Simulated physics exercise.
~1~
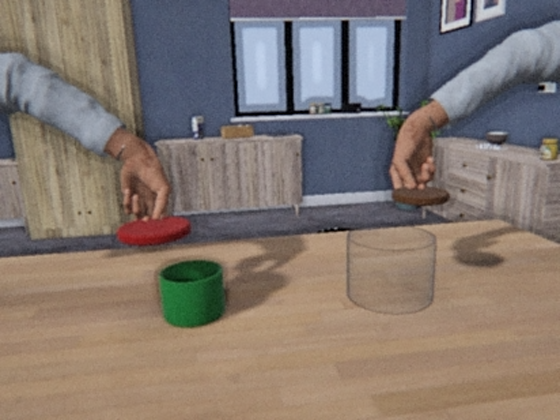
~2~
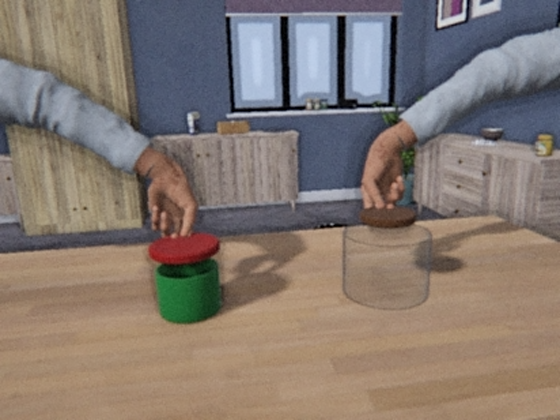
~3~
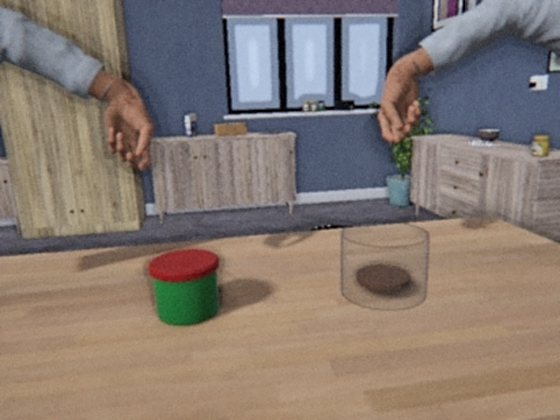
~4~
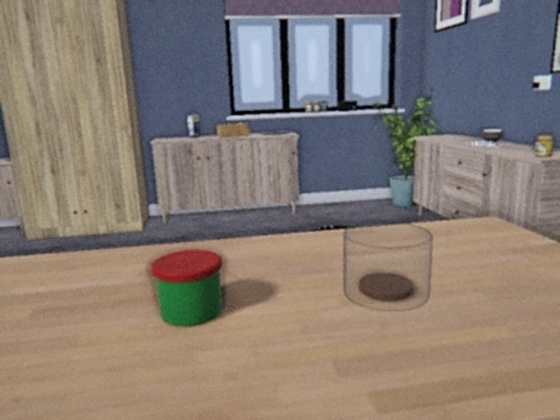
Two hands release lids; the red one covers the green container, the brown falls inside the clear one.
